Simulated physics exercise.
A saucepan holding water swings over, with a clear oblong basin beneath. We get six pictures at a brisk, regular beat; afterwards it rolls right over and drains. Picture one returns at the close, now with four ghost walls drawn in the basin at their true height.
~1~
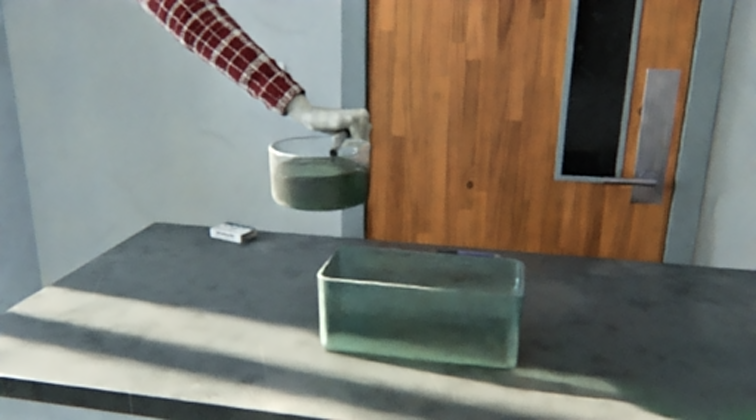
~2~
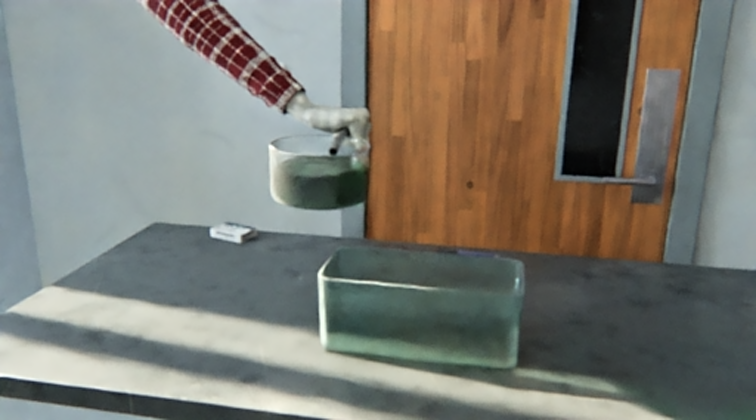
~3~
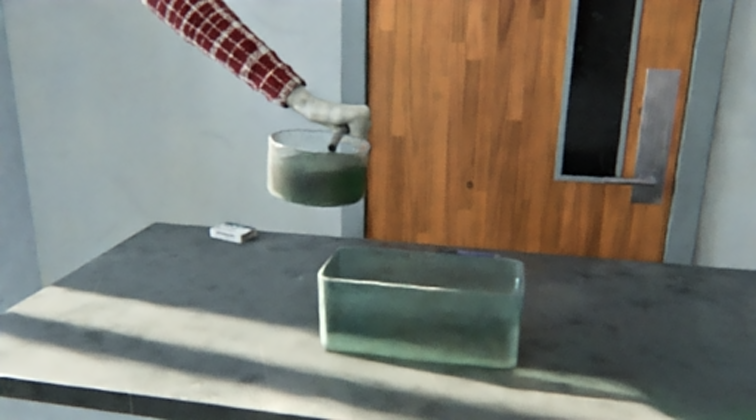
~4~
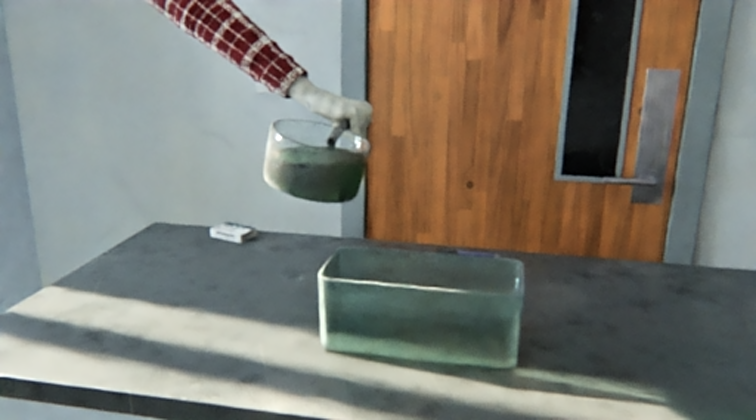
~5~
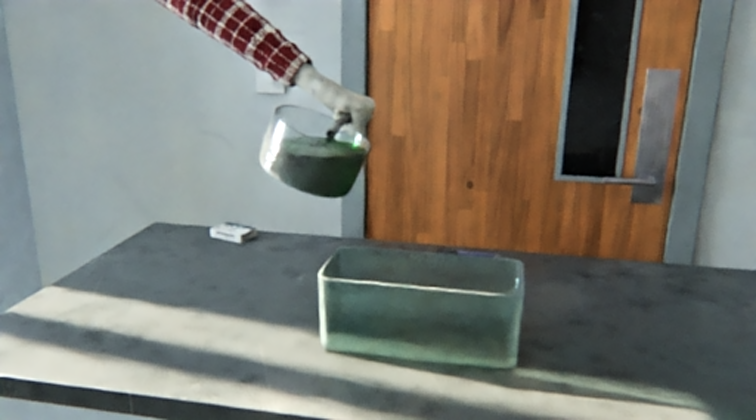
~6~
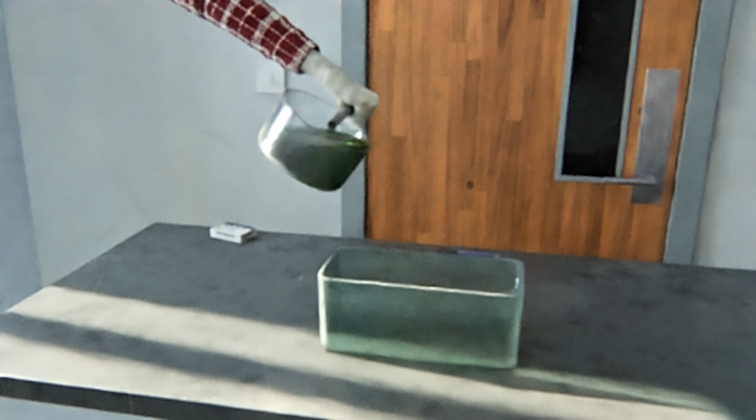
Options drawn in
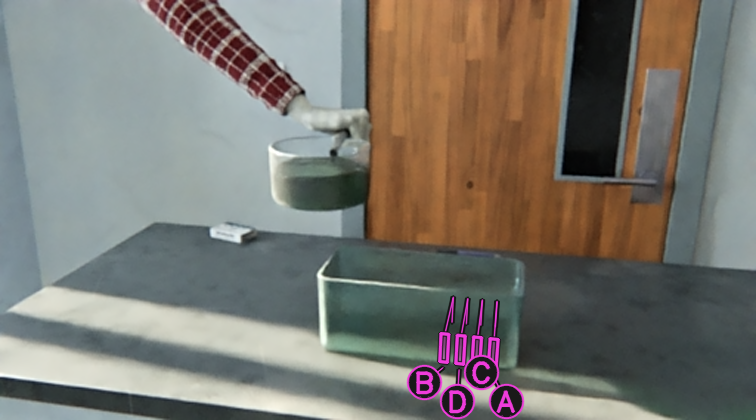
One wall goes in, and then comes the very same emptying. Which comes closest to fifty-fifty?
Position B does it best.
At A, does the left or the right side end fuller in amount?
The left one.
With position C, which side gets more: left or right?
More ends on the left.
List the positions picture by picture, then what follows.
Upright, lip at (368, 149); basin from (322, 347) to (516, 368); nothing has left yet.
Upright, lip at (368, 149); nothing has left yet.
Tipped about 6°, lip at (368, 149); nothing has left yet.
Tipped about 13°, lip at (368, 149); nothing has left yet.
Tipped about 23°, lip at (368, 149); nothing has left yet.
Tipped about 34°, lip at (368, 149); nothing has left yet.
On the marked copy, A at (491, 373); B at (443, 367); C at (475, 371); D at (459, 369).
Choosing A, about 88 % ends left of the wall and 8 % right of it; 4 % is lost outside.
Choosing B, about 51 % ends left of the wall and 46 % right of it; 3 % is lost outside.
Choosing C, about 89 % ends left of the wall and 6 % right of it; 4 % is lost outside.
Choosing D, about 81 % ends left of the wall and 16 % right of it; 4 % is lost outside.
